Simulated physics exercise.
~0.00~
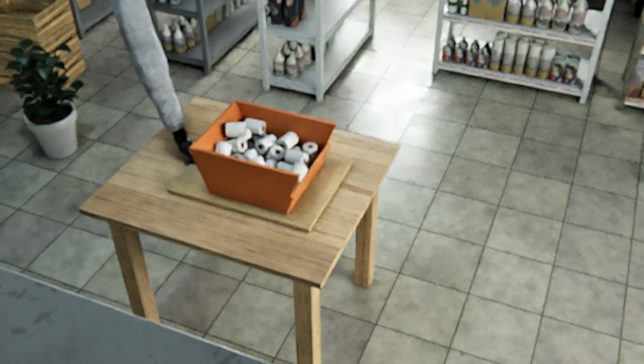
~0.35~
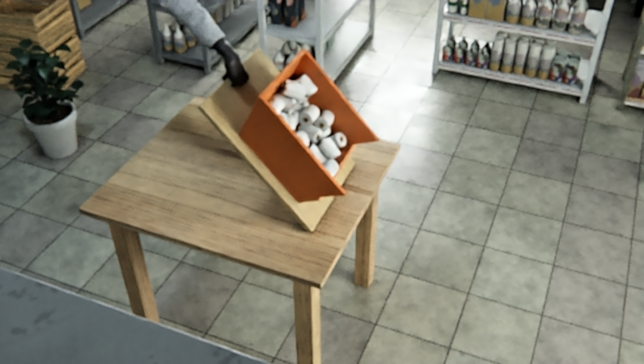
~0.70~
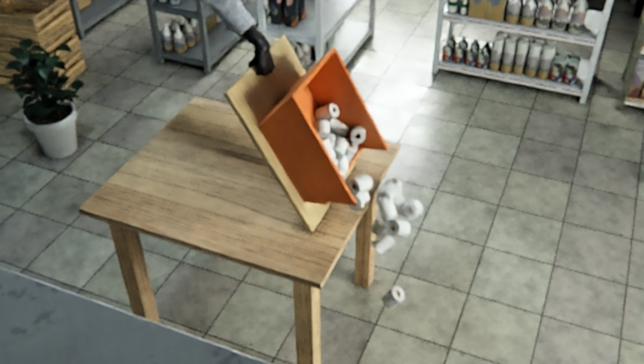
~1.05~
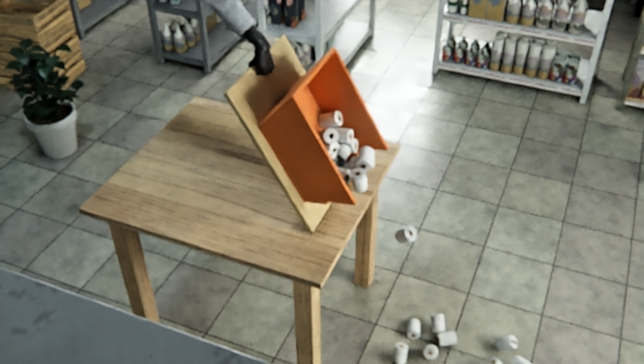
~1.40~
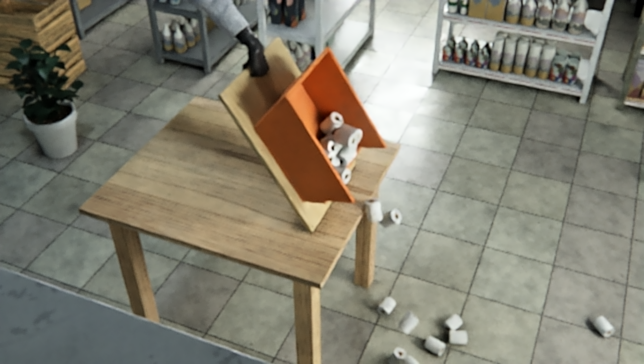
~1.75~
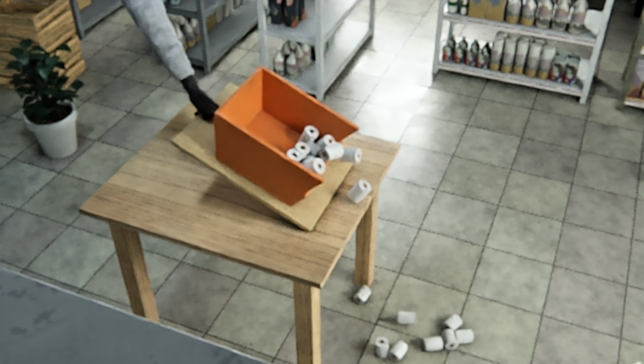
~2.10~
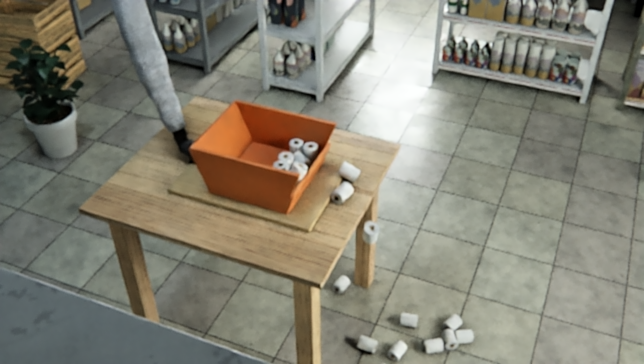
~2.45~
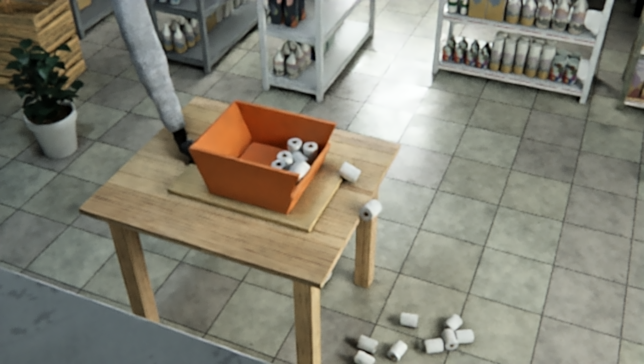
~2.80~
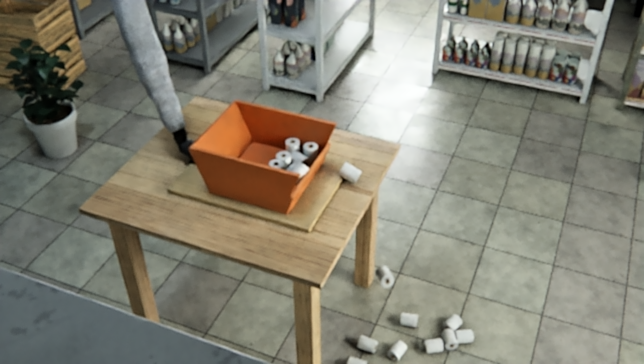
The footage shows a gloved hand raising the left end of a board carrying an orange box of white paper rolls, tipping it rightward so rolls spill onto the tiled floor. The hand lowers the board flat, leaving several rolls inside, one beside the box, and others scattered below.
